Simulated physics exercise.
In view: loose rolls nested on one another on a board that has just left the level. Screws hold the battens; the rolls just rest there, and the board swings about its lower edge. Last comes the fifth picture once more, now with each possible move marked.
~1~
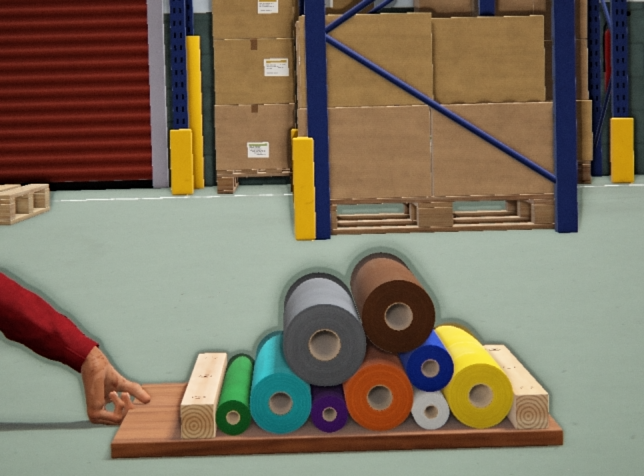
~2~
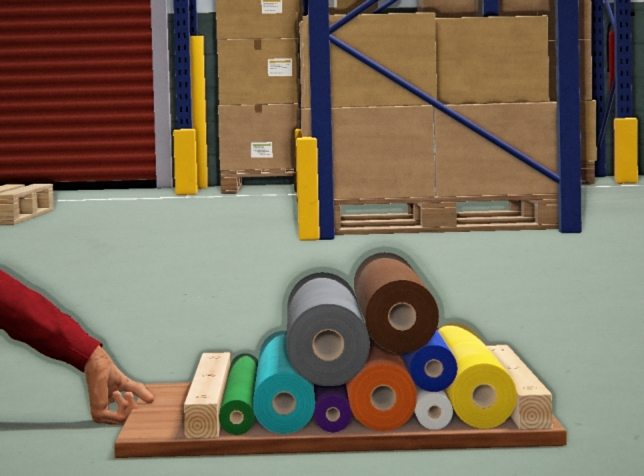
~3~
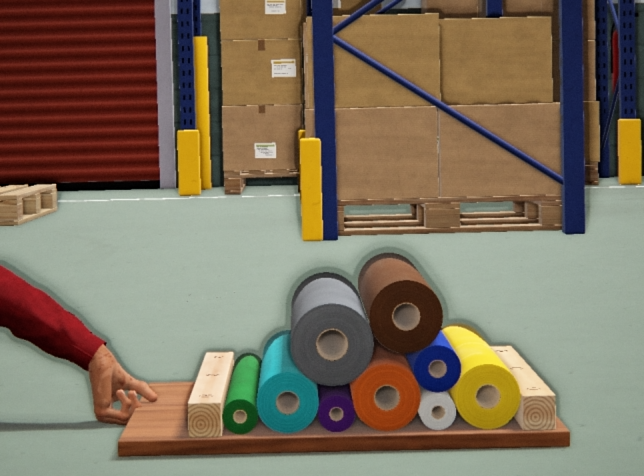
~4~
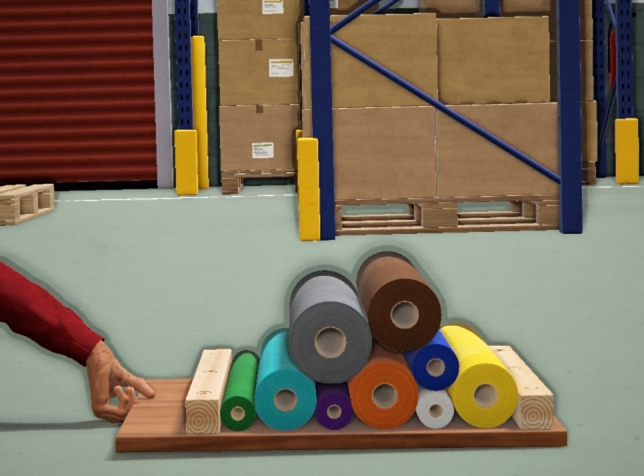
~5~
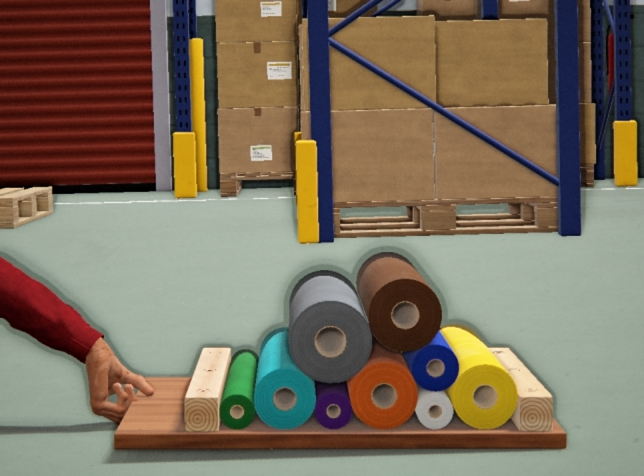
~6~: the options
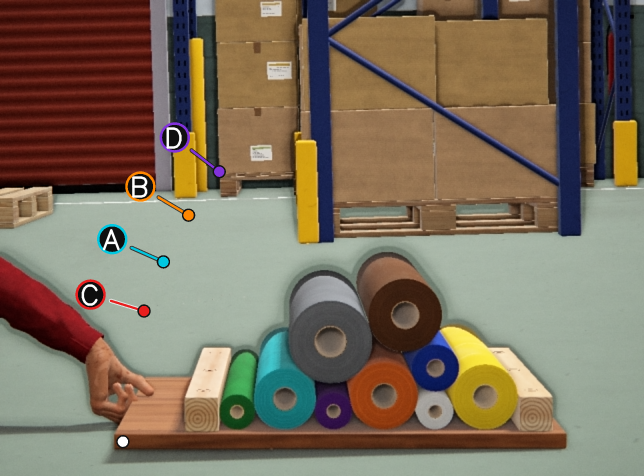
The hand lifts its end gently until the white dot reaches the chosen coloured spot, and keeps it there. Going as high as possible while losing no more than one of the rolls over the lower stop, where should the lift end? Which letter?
The answer is mark D.
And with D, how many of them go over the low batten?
At D the number is one.
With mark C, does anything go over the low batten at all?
No.
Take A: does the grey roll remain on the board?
The grey roll: Yes.
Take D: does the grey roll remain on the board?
Yes.
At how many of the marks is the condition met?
Four of them.
On the marked copy, A at (164, 262); B at (188, 215); C at (144, 311); D at (219, 171); the white dot at (123, 442).
Following D. Soon after the start, board at 21°.
Later, board at 39°.
In the end, board at 39°, one over the low batten (brown).
As for the rest, A none over the low batten; B one over the low batten (brown); C none over the low batten.
